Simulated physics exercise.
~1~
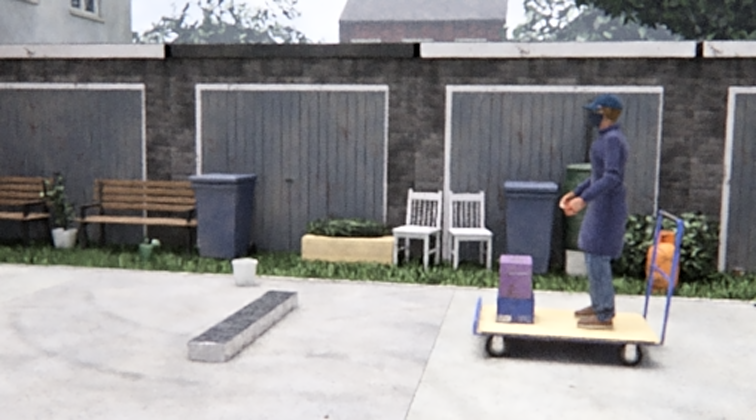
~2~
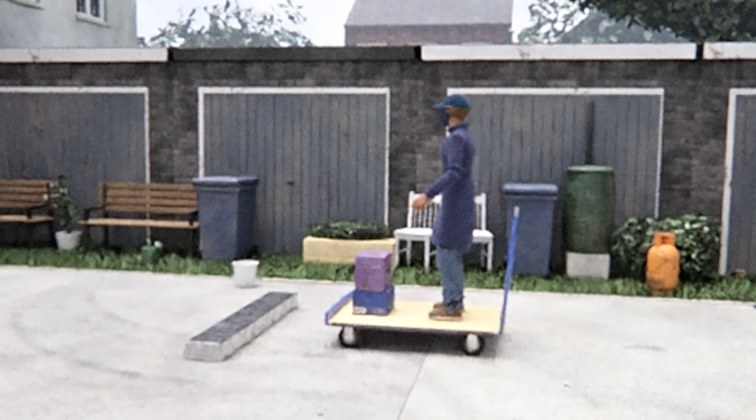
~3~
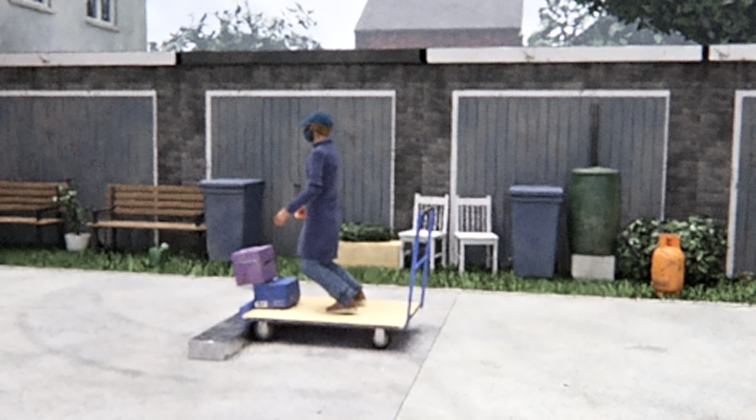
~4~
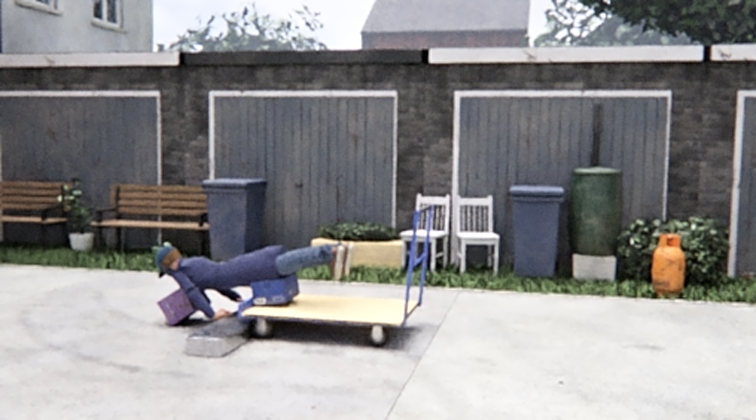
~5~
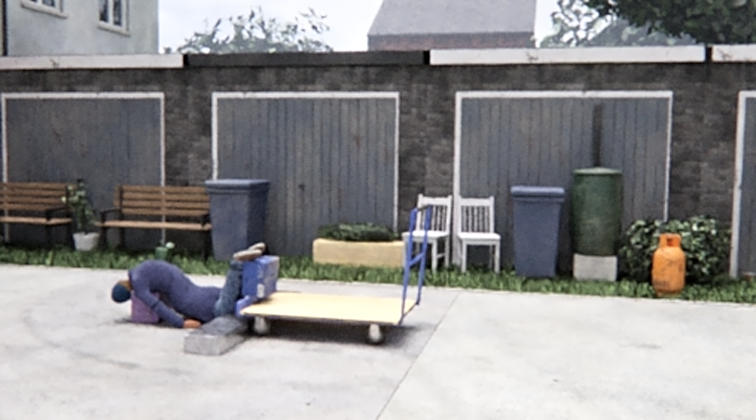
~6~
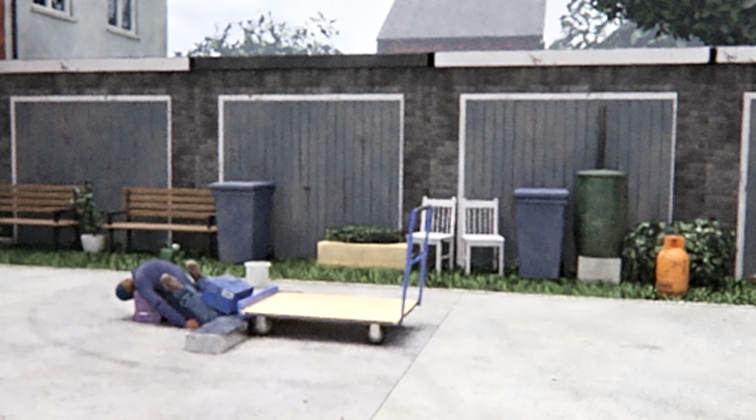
A person in a long blue coat pitched headfirst off a flat trolley when it rolled left into a low kerb and stopped dead; the purple and blue boxes tumbled off too, and the rider ended crumpled beyond the kerb beside them.
